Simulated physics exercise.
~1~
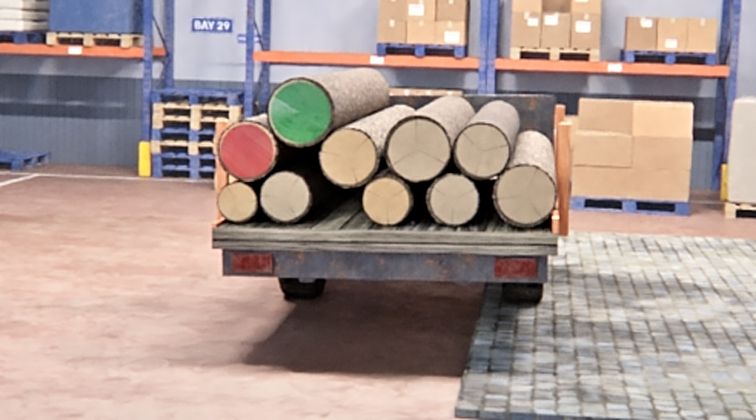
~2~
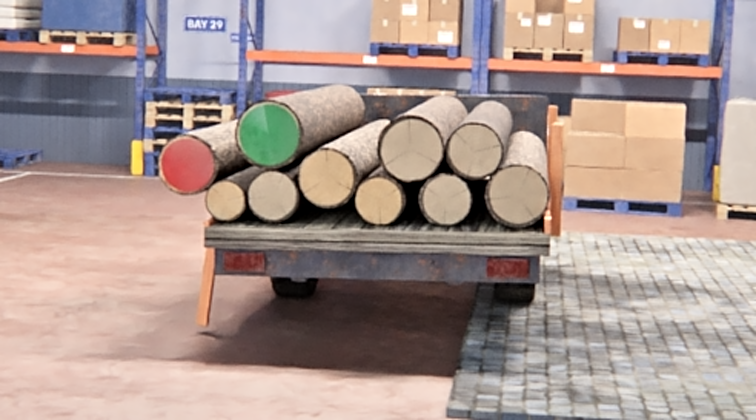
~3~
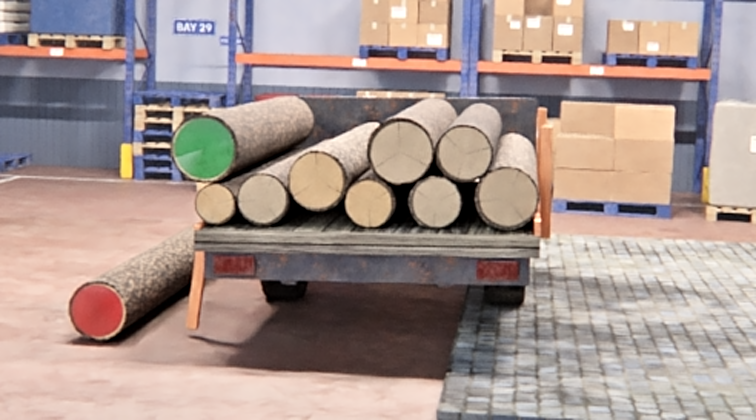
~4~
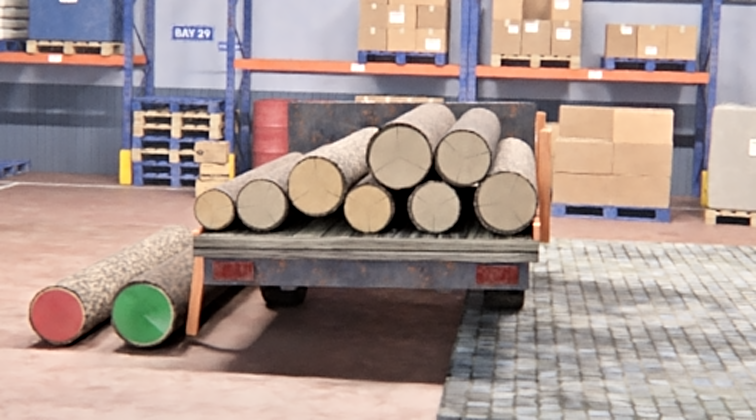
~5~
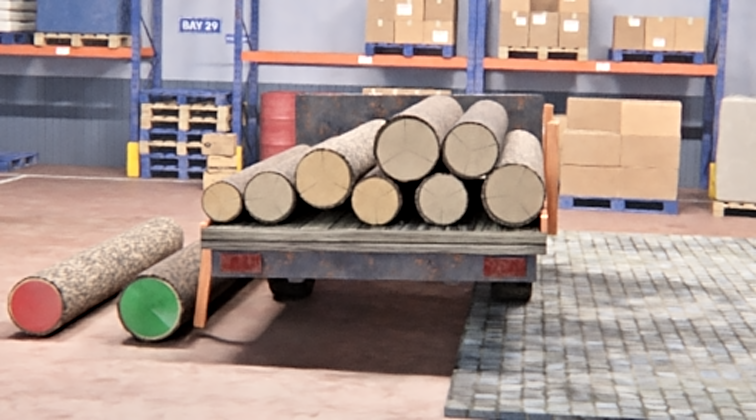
In this clip, the left side post of a trailer stacked with logs swings down, and the red-ended log rolls off the left side, followed by the green-ended one. Both end up lying on the floor to the left while the other logs stay on the deck.
